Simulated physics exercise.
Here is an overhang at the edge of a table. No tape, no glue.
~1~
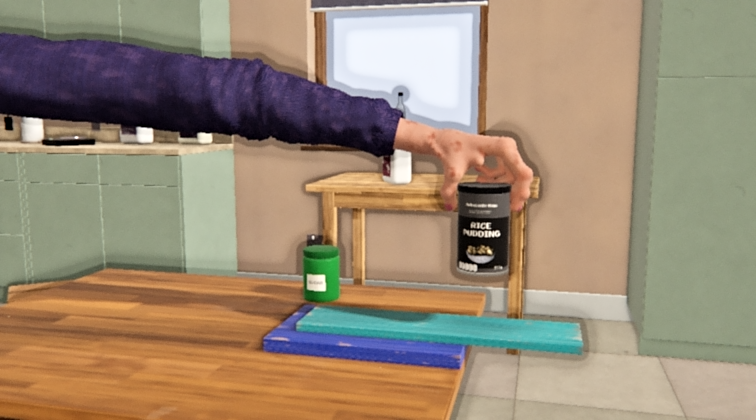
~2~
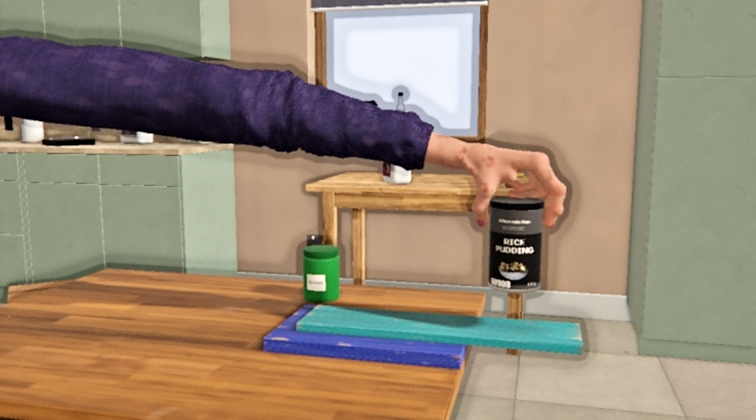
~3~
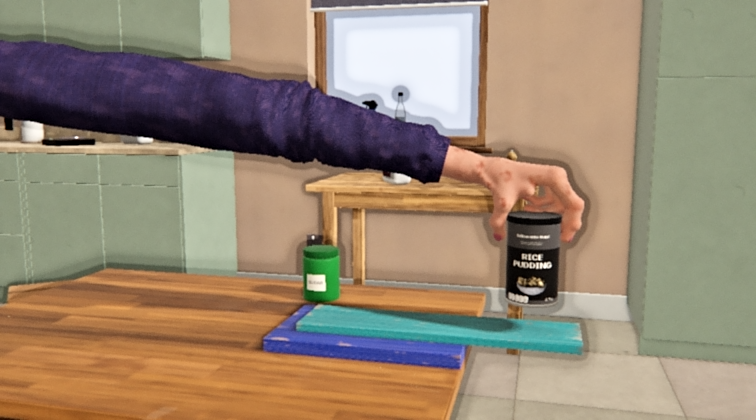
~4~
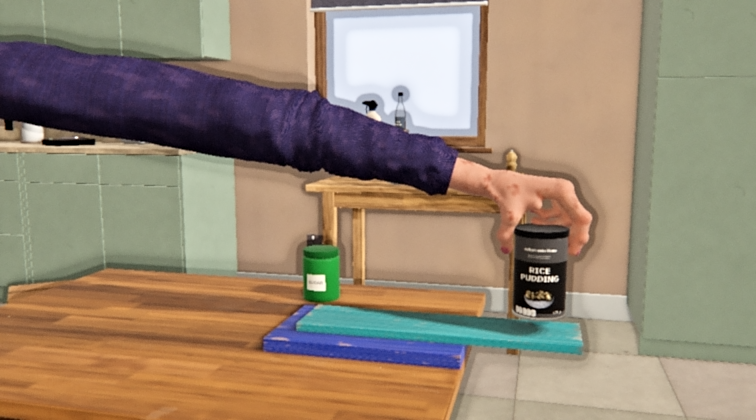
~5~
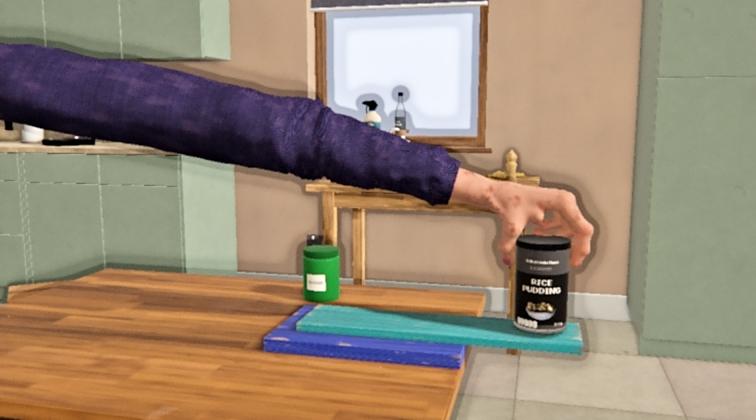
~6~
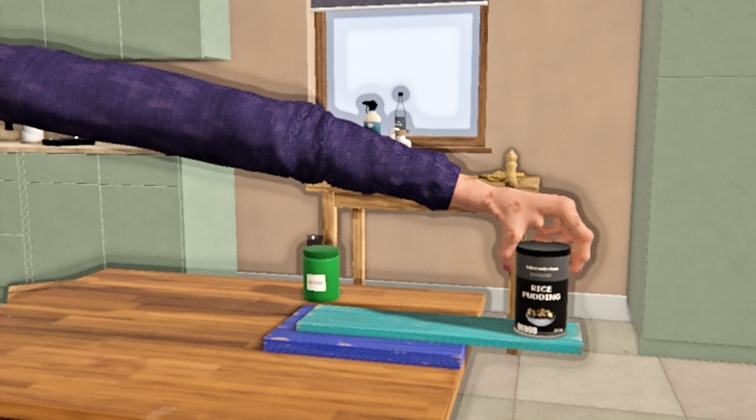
To begin with, a purple-sleeved arm reaches in from the left, holding a black tin of rice pudding above a turquoise plank that overhangs a wooden table's edge. The hand moves the tin rightward and down, then sets it on the plank's right end, fingers still gripping it.
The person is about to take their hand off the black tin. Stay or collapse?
In the end the plank tips off the edge.
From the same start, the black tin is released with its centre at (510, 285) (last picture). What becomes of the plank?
Then it comes down.
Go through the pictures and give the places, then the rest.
The first picture shows coming down; black tin (483, 228); turquoise plank (438, 327).
The second picture shows coming down; black tin (516, 243); blue slab (374, 333).
The third picture shows coming down; black tin (533, 258); green jar (321, 273).
The fourth picture shows coming down; black tin (540, 271); turquoise plank (438, 327).
The fifth picture shows coming down; black tin (542, 282); blue slab (374, 333).
The sixth picture shows set down, still held; black tin (542, 289); green jar (321, 273).
Then, 0.60 s on from there, black tin and turquoise plank now down on the floor or falling.
Then, 0.80 s on from there, things are still on the move.
In the end, down on the floor or falling, black tin and turquoise plank; the other 2 unmoved. The plank goes over.
